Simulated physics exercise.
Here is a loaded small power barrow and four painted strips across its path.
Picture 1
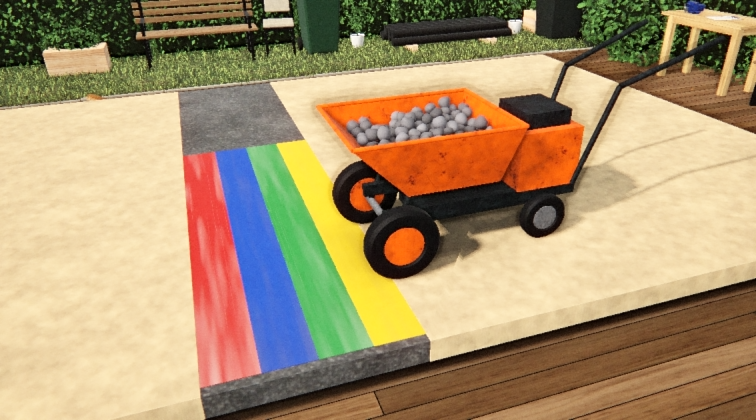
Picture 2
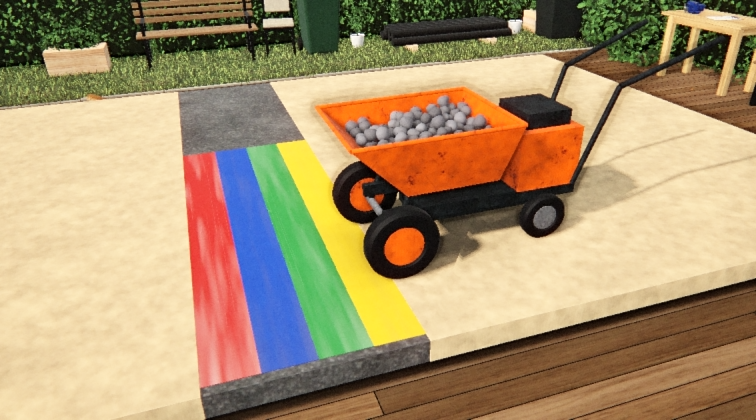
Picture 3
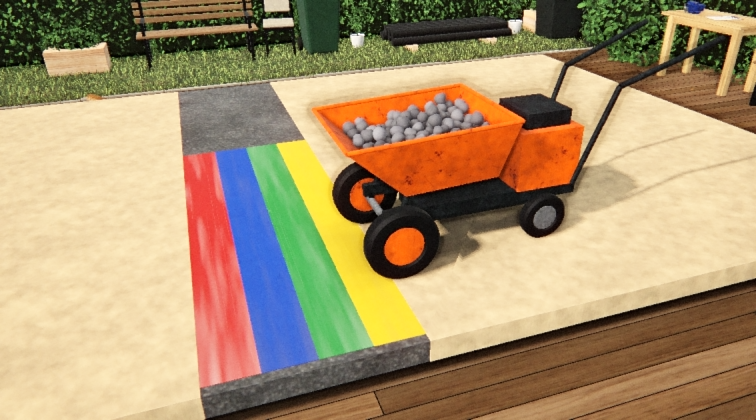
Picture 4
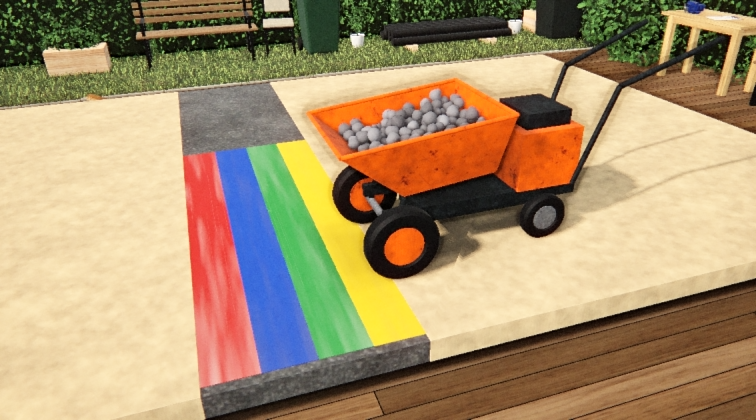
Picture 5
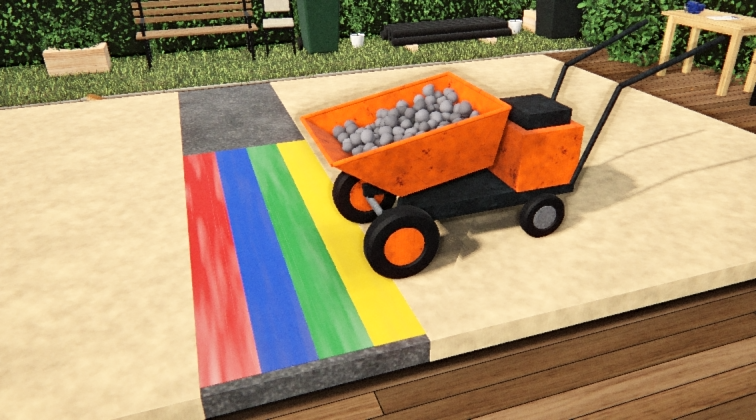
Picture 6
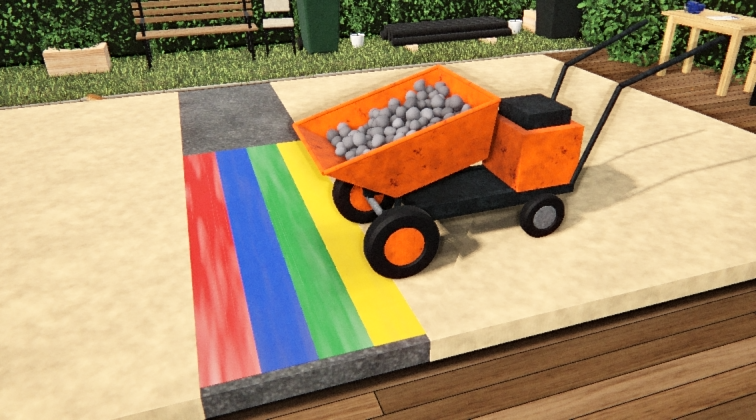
An orange powered barrow with black handles and a skip full of round grey cobbles stands on a pale slab edged by wooden decking, seen from slightly above in a sunny garden. Red, blue, green and yellow strips lie side by side at left, yellow nearest its front wheels. The skip gradually tilts forward to the left, its rear rising, while the wheels and camera stay still.
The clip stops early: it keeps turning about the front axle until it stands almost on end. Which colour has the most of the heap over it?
Most covered: The red band.
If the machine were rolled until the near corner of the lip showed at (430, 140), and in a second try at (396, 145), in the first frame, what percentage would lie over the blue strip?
First some 20, then 30 per cent.
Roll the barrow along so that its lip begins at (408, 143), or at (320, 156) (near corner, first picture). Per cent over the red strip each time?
First some 10, then 30 per cent.
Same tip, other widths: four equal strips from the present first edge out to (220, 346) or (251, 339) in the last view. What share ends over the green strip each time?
About 0 and 0 per cent.
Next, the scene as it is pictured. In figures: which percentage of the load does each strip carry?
In per cent, yellow strip 0, green strip 0, blue strip 20 and red strip 30.
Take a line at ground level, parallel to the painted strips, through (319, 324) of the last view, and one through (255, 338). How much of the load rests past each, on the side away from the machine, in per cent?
About 70 and 50 per cent.
Just after the last frame, skip tipped steeply; every one in the skip.
A moment on, skip tipped right over; roughly half in the skip; roughly a quarter over the blue strip; roughly a quarter over the red strip; just a few off the paint.
Further on, skip tipped right over; roughly a quarter in the skip; roughly a quarter over the blue strip; roughly a quarter over the red strip; roughly a quarter off the paint.
When it is over, skip tipped right over; roughly a quarter in the skip; not one over the yellow strip; not one over the green strip; roughly a quarter over the blue strip; roughly a quarter over the red strip; roughly a quarter off the paint.
